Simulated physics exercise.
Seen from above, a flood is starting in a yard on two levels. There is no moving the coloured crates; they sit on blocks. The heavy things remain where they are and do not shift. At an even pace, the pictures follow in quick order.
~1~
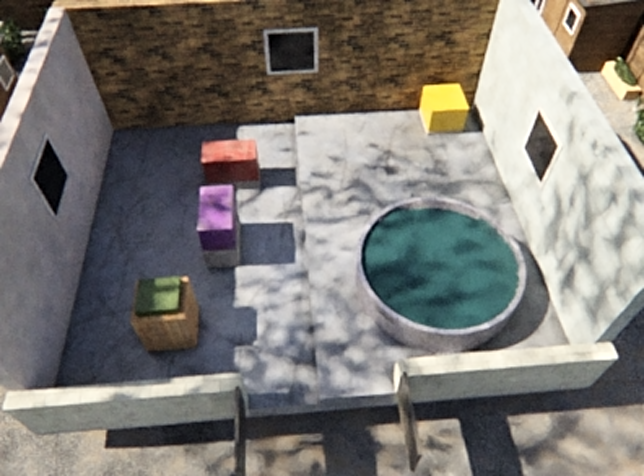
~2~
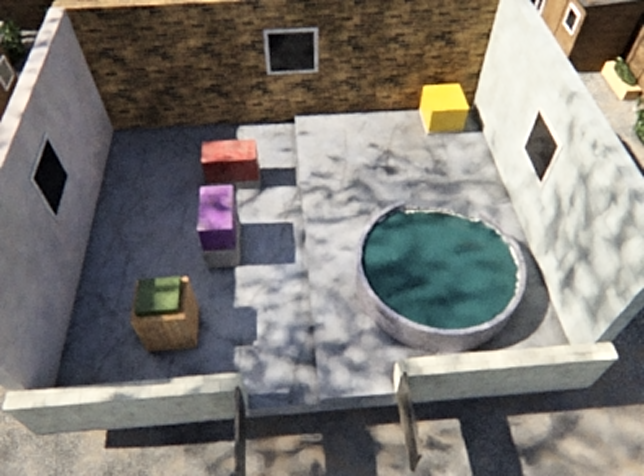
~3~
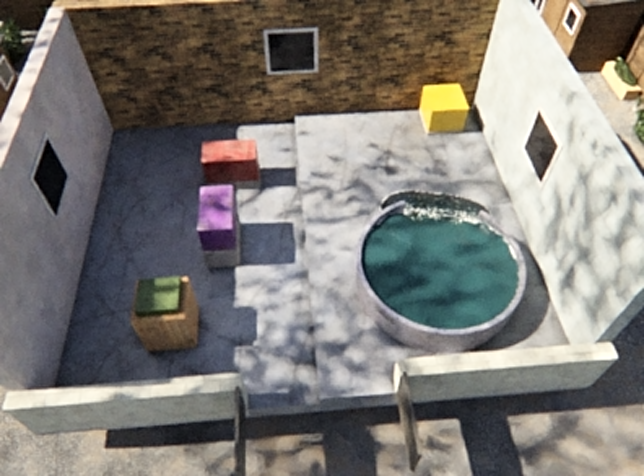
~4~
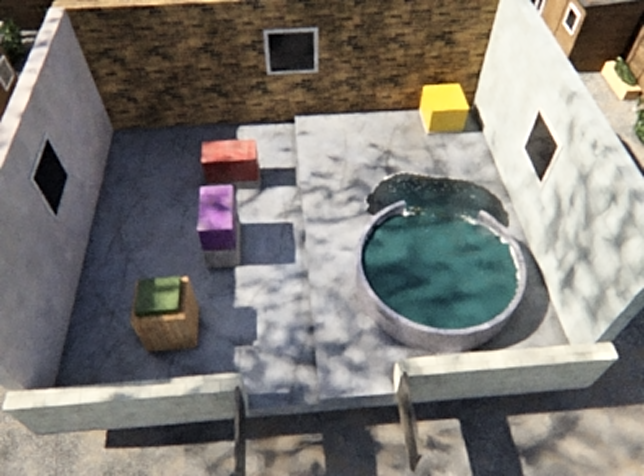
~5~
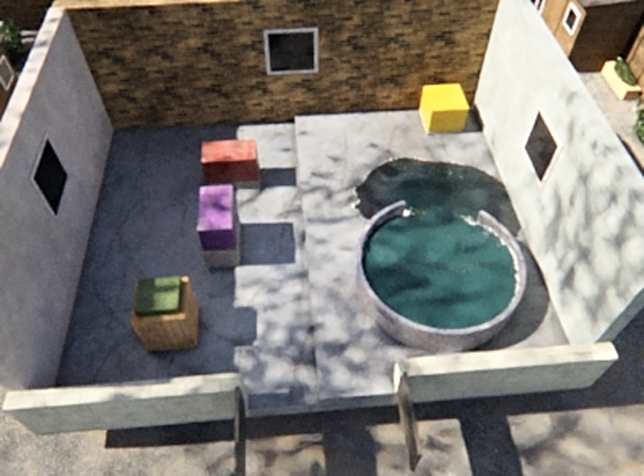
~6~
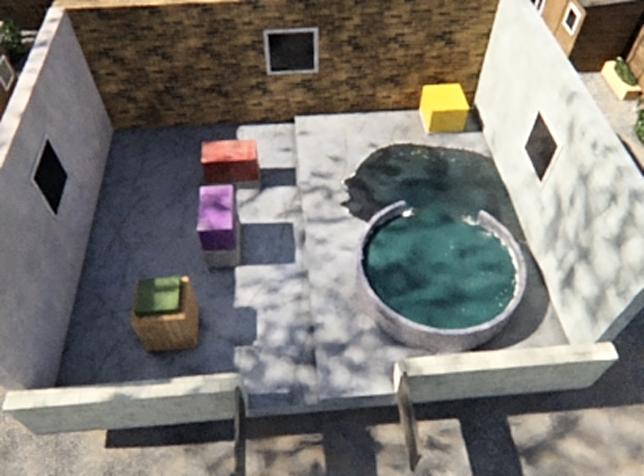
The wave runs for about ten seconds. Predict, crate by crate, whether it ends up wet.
The purple crate never gets touched by the water, the red crate never gets touched by the water, the yellow crate gets touched by the water.
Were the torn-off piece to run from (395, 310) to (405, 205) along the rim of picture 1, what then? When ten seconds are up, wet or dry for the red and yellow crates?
My reading: Red gets drenched, yellow stays untouched.
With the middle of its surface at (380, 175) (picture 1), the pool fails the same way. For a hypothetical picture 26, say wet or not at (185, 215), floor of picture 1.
My call is that the spot is left unwetted.
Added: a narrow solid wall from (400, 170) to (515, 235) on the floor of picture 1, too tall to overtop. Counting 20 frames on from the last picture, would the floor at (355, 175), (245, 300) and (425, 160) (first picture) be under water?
The first point comes out inundated, the next unwetted, the last unwetted.
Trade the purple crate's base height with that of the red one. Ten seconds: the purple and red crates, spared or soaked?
Purple: Untouched, red: Untouched.
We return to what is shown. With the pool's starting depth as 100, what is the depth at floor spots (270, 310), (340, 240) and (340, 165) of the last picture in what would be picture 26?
Around 0, 0 and 2 %.
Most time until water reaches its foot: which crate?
That's the purple one.
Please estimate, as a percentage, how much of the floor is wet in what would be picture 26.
It comes to 35 per cent.
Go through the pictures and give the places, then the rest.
The first frame shows the round pool at (439, 262) is whole and still.
In the second frame, water pours out on the round pool's far side and has run to a hidden place.
In the third frame, water pours out on the round pool's far side and has run to (392, 198).
In the fourth frame, water pours out on the round pool's far side and has run to (493, 197).
In the fifth frame, the front is at (399, 161), out from the gap on the round pool's far side.
In the sixth frame, the front is at (395, 147), out from the gap on the round pool's far side.
A moment on, water covers 20 % of the floor; the purple crate not reached, the red crate not reached, the yellow crate water round its plinth.
Next, water covers 25 % of the floor; the purple crate not reached, the red crate not reached, the yellow crate water round its plinth.
Then, water covers 35 % of the floor; the purple crate not reached, the red crate not reached, the yellow crate water round its plinth.
Later, water covers 60 % of the floor; the purple crate water round its plinth, the red crate water round its plinth, the yellow crate water round its plinth.
In the end, water covers 90 % of the floor; the purple crate stayed above the water, the red crate stayed above the water, the yellow crate was topped.
